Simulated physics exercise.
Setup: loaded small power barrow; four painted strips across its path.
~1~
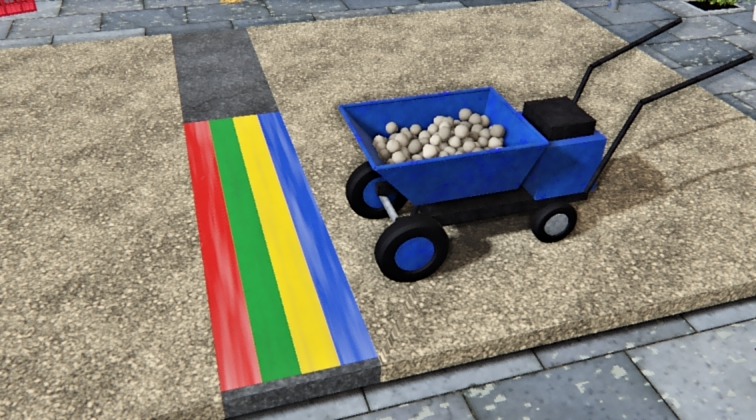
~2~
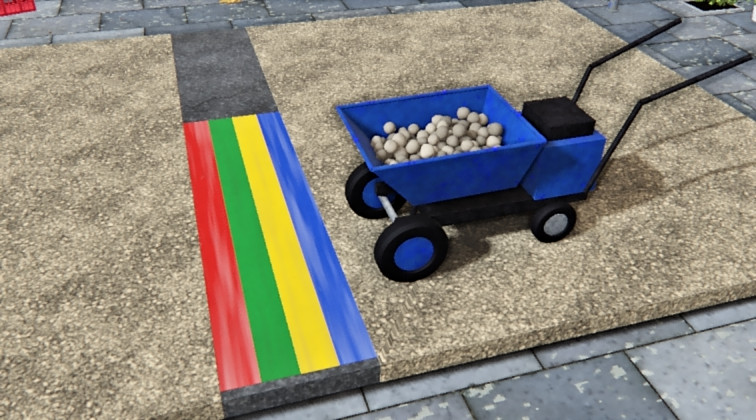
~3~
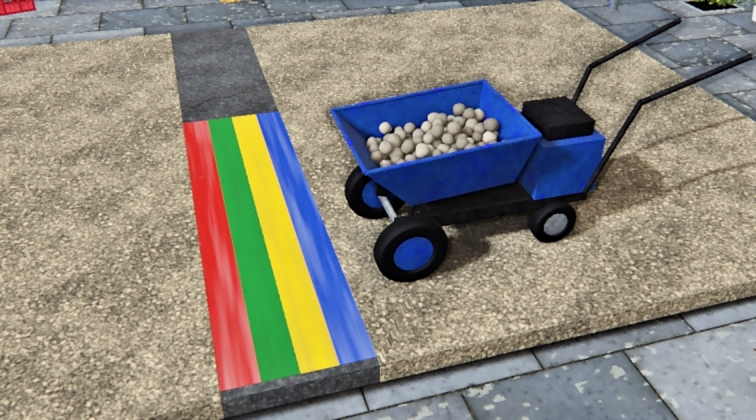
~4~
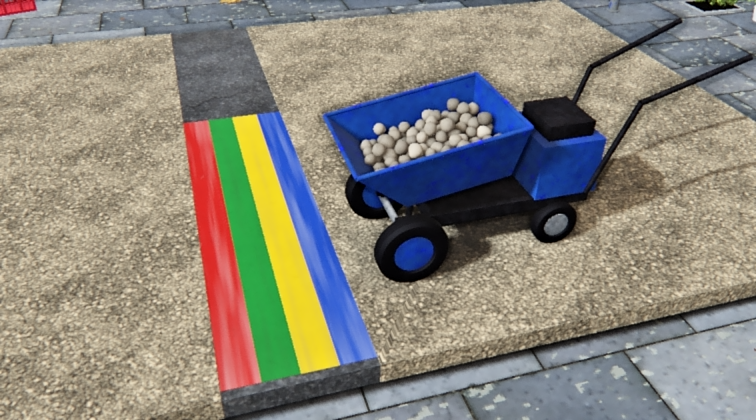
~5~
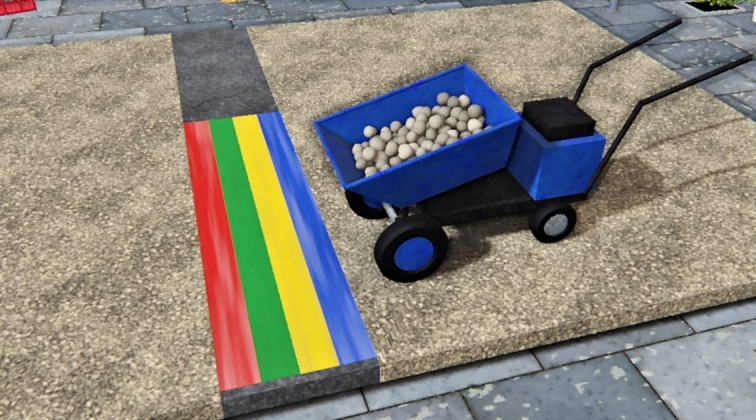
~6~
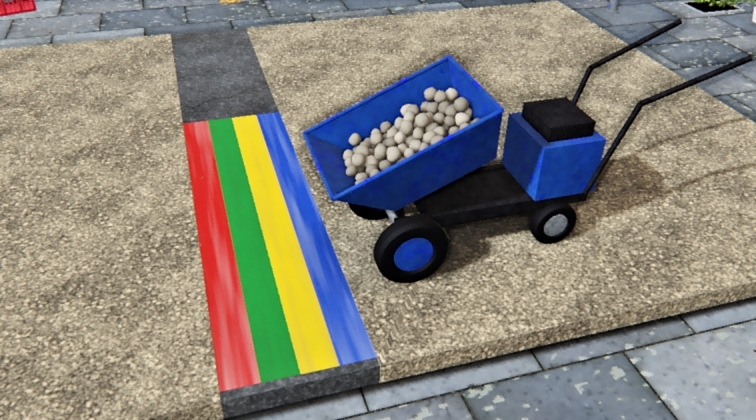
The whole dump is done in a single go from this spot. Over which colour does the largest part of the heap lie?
Over the green one.
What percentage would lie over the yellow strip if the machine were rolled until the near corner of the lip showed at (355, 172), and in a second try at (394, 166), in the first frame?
Roughly 0 per cent at the first spot and 20 per cent at the second.
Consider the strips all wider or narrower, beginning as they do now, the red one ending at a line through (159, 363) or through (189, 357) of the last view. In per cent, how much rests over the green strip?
Shares: Near 30 %; near 30 %.
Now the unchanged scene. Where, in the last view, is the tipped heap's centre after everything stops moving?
Somewhere around (248, 267) in the last picture.
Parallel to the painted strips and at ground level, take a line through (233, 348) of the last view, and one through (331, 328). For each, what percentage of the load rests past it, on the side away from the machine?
I'd say some 20 in a hundred, and after that 70 in a hundred.
Shortly afterwards, skip tipped steeply; the whole lot in the skip.
Next, skip tipped right over; near two thirds in the skip; a little over the yellow strip; near a quarter over the green strip; a little over the red strip.
Some moments later, skip tipped right over; near a third in the skip; a little over the yellow strip; near a third over the green strip; near a quarter over the red strip; a little off the paint.
In the end, skip tipped right over; near a third in the skip; none at all over the blue strip; a little over the yellow strip; near a third over the green strip; near a quarter over the red strip; a little off the paint.
